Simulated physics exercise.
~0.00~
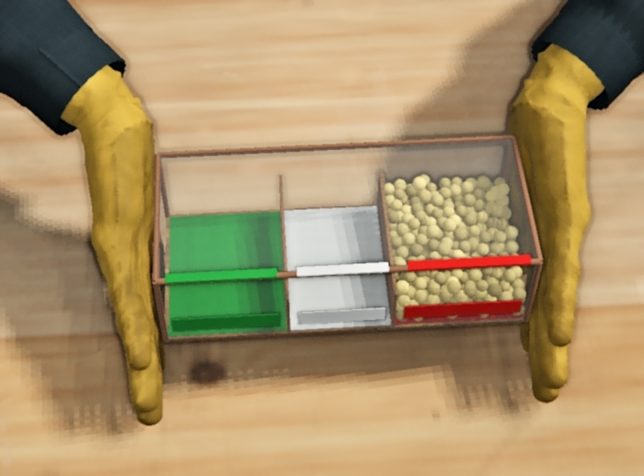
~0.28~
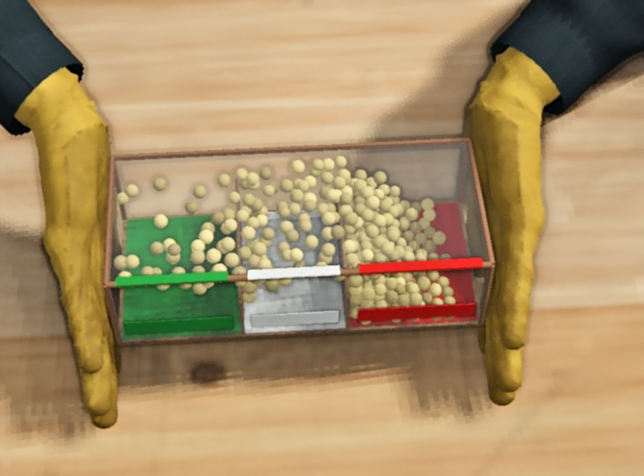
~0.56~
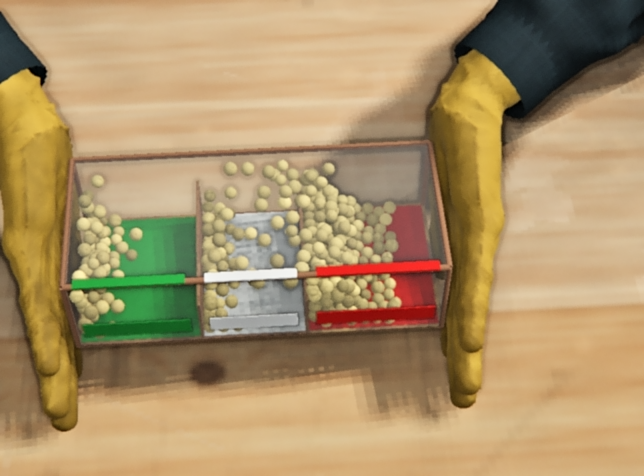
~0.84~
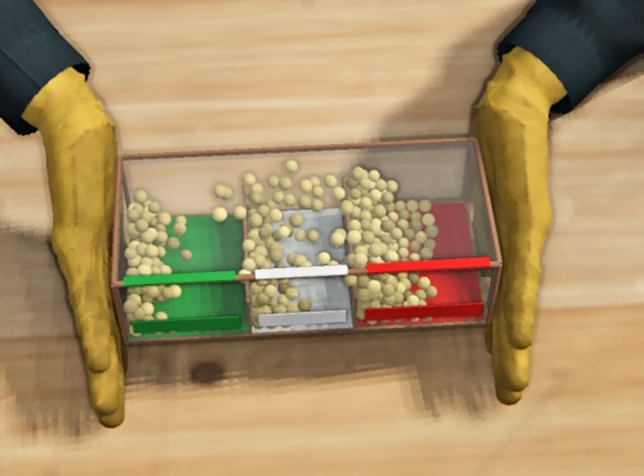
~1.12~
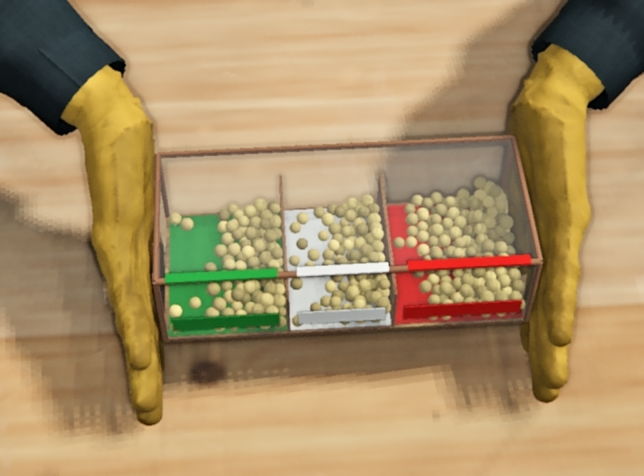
Gloved hands shaking a clear lidded box left and right, spreading pale beans from the red compartment into white and green ones.
